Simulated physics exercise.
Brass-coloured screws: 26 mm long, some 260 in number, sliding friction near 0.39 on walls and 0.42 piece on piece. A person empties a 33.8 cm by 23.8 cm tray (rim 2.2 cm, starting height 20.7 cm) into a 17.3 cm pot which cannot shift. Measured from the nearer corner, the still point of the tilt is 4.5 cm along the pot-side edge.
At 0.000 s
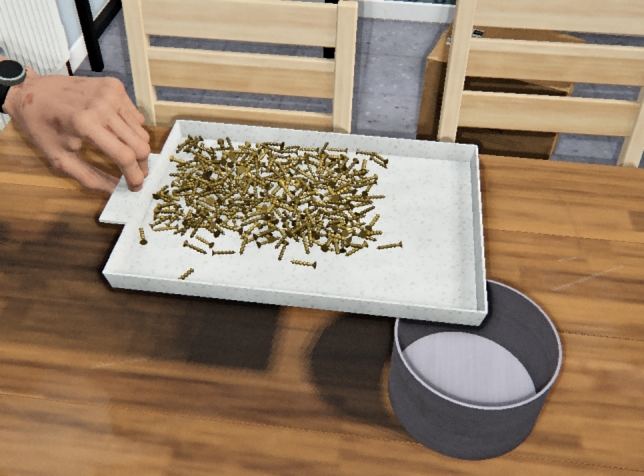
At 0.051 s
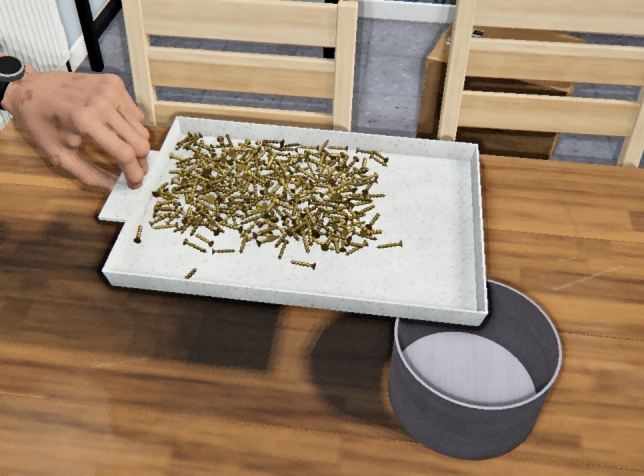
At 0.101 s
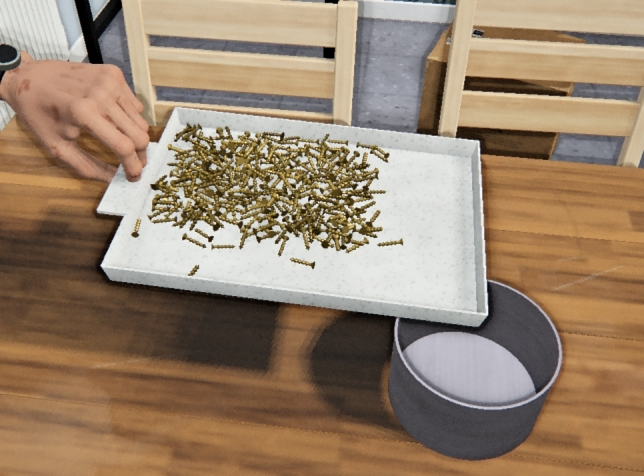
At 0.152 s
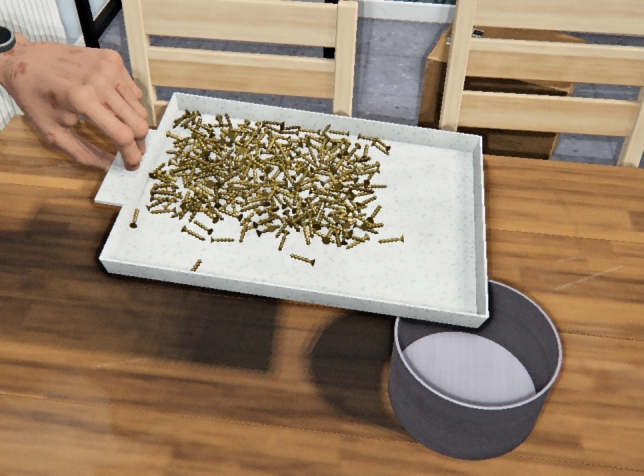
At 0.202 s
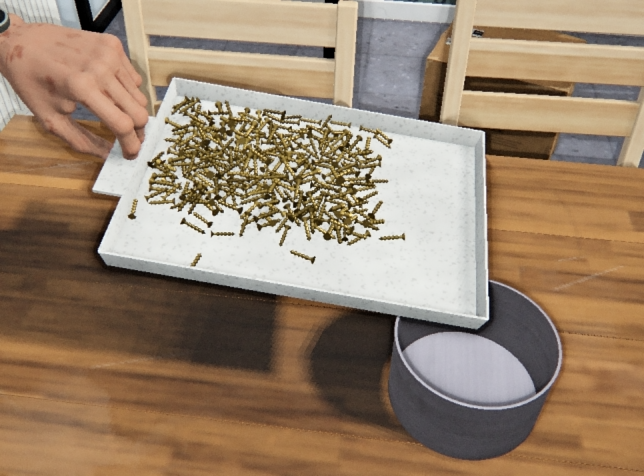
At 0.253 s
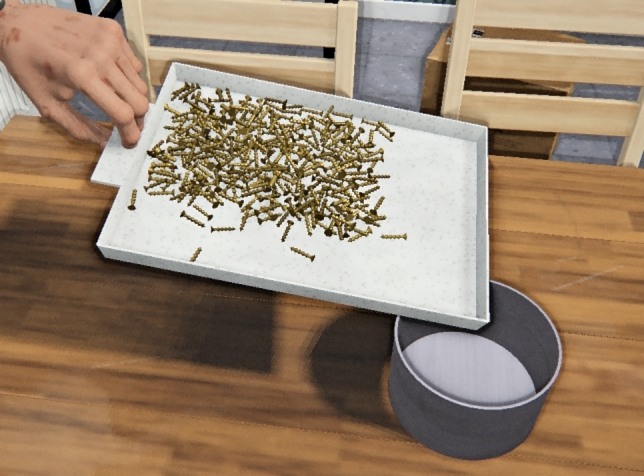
At a wooden table, a hand at the left end of a white tray raised that side, tilting it toward a dark round pot on the right, while the heaped brass-coloured screws stayed bunched together.
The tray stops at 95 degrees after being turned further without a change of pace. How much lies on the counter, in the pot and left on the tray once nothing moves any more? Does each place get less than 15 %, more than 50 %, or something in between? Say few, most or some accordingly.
Counter: Most. Pot: Some. Tray: Few.
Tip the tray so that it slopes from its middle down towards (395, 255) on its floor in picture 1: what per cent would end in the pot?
That comes to around 65 per cent.
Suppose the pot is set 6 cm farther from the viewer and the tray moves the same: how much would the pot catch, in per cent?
Result after the change: About 0 in a hundred.
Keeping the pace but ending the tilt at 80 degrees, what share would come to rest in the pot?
Around 25 per cent, then.
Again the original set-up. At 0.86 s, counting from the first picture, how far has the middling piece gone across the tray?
Roughly 17 cm.
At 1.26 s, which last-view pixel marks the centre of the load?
Around (472, 411).
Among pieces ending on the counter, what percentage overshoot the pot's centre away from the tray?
Estimate: Roughly 60 per cent of the pieces.
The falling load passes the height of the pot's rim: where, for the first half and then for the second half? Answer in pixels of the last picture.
I'd mark about (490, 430) for the first half, then (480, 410) for the second.
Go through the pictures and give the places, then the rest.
Tray tilt 0 degrees, front corners at (108, 270) and (483, 309); middle of the pieces at (277, 197); pot at (477, 337), in the first picture.
Tray tilt 1 degrees, front corners at (108, 268) and (483, 310); middle of the pieces at (277, 195), in the second picture.
Tray tilt 3 degrees, front corners at (107, 264) and (483, 311); middle of the pieces at (277, 190), in the third picture.
Tray tilt 6 degrees, front corners at (105, 256) and (484, 313), lowest corner right front; middle of the pieces at (277, 182), in the fourth picture.
Tray tilt 9 degrees, front corners at (104, 249) and (484, 315), lowest corner right front; middle of the pieces at (277, 174), in the fifth picture.
Tray tilt 12 degrees, front corners at (103, 242) and (484, 317), lowest corner right front; middle of the pieces at (278, 166); pot at (477, 337). Its pace works out near 65 degrees a second, in the sixth picture.
After 0.86 s, tilt 51 degrees; the tray holds 100 %, the pot 0 %.
After 1.26 s, tilt 77 degrees; the tray holds 35 %, the pot 10 %.
After 1.75 s, tilt 95 degrees; the tray holds 0 %, the pot 30 %.
In the end, at 2.5 s, counter 70 %, pot 30 %, tray 0 %.
